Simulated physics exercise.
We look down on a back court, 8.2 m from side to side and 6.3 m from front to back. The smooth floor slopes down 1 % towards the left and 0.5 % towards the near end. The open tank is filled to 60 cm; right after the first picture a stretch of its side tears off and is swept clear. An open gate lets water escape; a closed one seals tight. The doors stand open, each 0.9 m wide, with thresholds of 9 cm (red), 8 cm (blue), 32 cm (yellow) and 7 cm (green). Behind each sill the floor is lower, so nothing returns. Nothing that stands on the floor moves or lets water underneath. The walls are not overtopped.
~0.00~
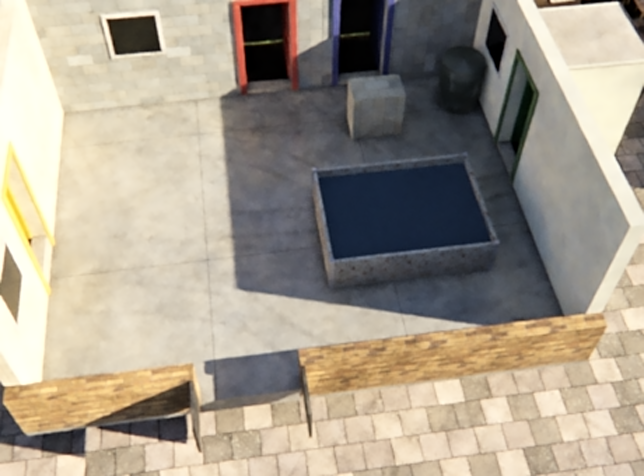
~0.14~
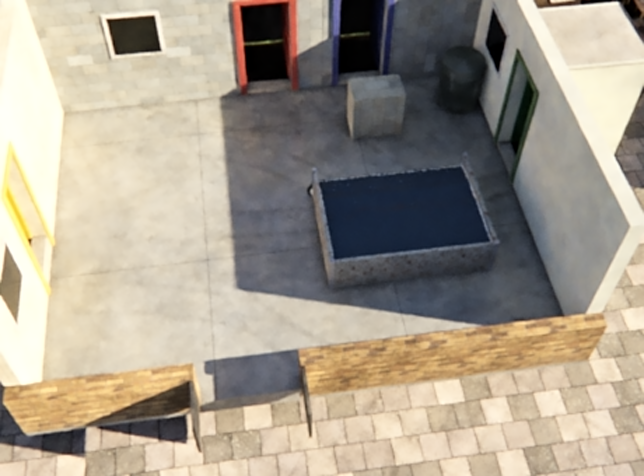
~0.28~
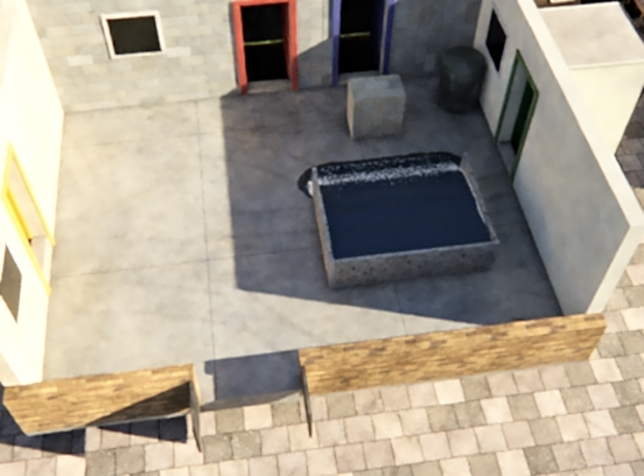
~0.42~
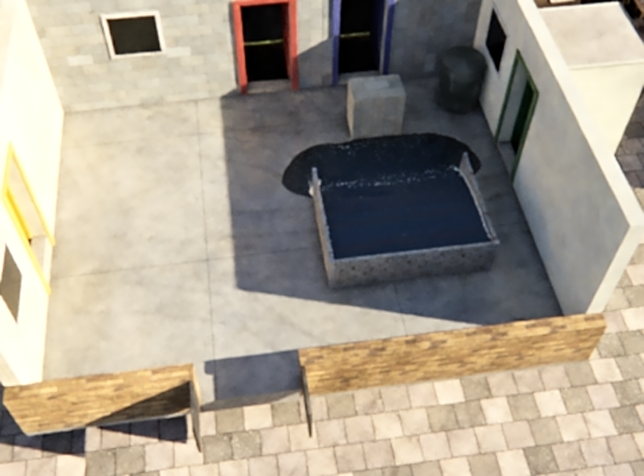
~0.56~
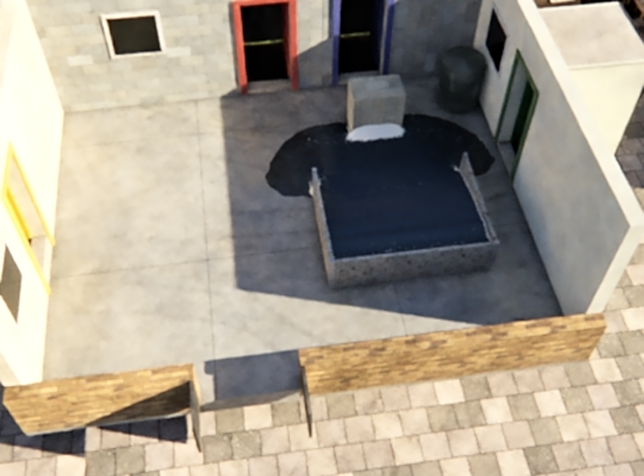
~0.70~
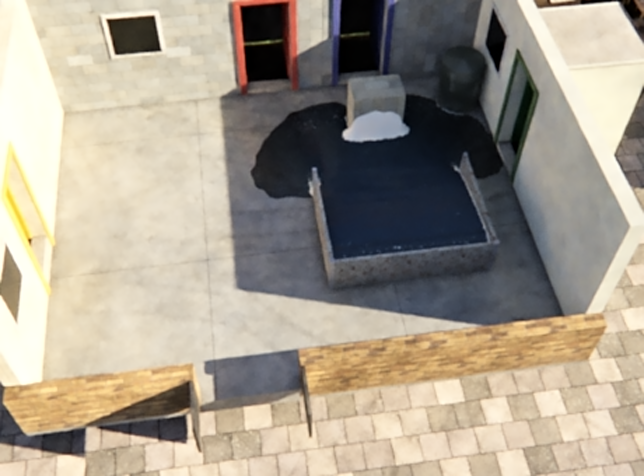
In a walled back court, water pours from the far side of an open tank, spreading across the floor and around a block.
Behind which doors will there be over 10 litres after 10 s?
The water let in: At the red door it passes the limit; at the blue door it goes over the limit; at the yellow door it does not reach the limit; at the green door it exceeds the limit.
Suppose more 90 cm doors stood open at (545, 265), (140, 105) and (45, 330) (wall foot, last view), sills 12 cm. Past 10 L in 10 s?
In that order: Not over, not over, under.
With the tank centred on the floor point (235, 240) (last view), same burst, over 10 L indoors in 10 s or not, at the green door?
Then: Green not over.
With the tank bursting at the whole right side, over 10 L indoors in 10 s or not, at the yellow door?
Against that limit: Yellow not over.
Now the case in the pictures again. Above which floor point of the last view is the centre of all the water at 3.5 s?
Near (341, 151).
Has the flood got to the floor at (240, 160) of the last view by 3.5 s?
It is under water.
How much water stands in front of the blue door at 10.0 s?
Some 2.5 cm.
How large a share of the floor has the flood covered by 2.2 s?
About 30 per cent.
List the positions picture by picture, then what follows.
Still water, 60 cm deep, in the open tank at (402, 208), in the first picture.
Water pours out on the open tank's far side and has run 1.4 m, to (311, 194); typically 8 cm deep outside, 60 cm at the open tank's back, in the second picture.
The front is at (305, 179), 1.5 m from the gap on the open tank's far side; 1.8 m2 of floor is under water; 60 cm left at the back of the open tank, in the third picture.
The front is at (291, 173), 1.8 m from the gap on the open tank's far side; 3.6 m2 of floor is under water; 60 cm left at the back of the open tank, in the fourth picture.
Water pours out on the open tank's far side and has run 2.1 m, to (281, 155); typically 9 cm deep outside, 55 cm at the open tank's back, in the fifth picture.
Water pours out on the open tank's far side and has run 2.6 m, to (294, 116); typically 7 cm deep outside, 49 cm at the open tank's back, in the sixth picture.
After 1.4 s water covers 25 % of the floor and is deepest (43 cm) near (378, 140); red door 21 cm at the sill, 6 L in, blue door 11 cm at the sill, 0 L in, yellow door not reached, green door 4 cm at the sill, 0 L in.
After 2.2 s water covers 30 % of the floor and is deepest (38 cm) near (484, 115); red door 24 cm at the sill, 71 L in, blue door 16 cm at the sill, 6 L in, yellow door not reached, green door 5 cm at the sill, 0 L in.
After 3.5 s water covers 50 % of the floor and is deepest (28 cm) near (64, 113); red door 14 cm at the sill, 146 L in, blue door 11 cm at the sill, 32 L in, yellow door not reached, green door 14 cm at the sill, 11 L in.
After 6.0 s water covers 70 % of the floor and is deepest (20 cm) near (63, 126); red door 6 cm at the sill, 160 L in, blue door 7 cm at the sill, 46 L in, yellow door 7 cm at the sill, 0 L in, green door 8 cm at the sill, 45 L in.
After 10.0 s water covers 90 % of the floor and is deepest (16 cm) near (40, 409); red door 4 cm at the sill, 160 L in, blue door 3 cm at the sill, 46 L in, yellow door 8 cm at the sill, 0 L in, green door 3 cm at the sill, 47 L in.
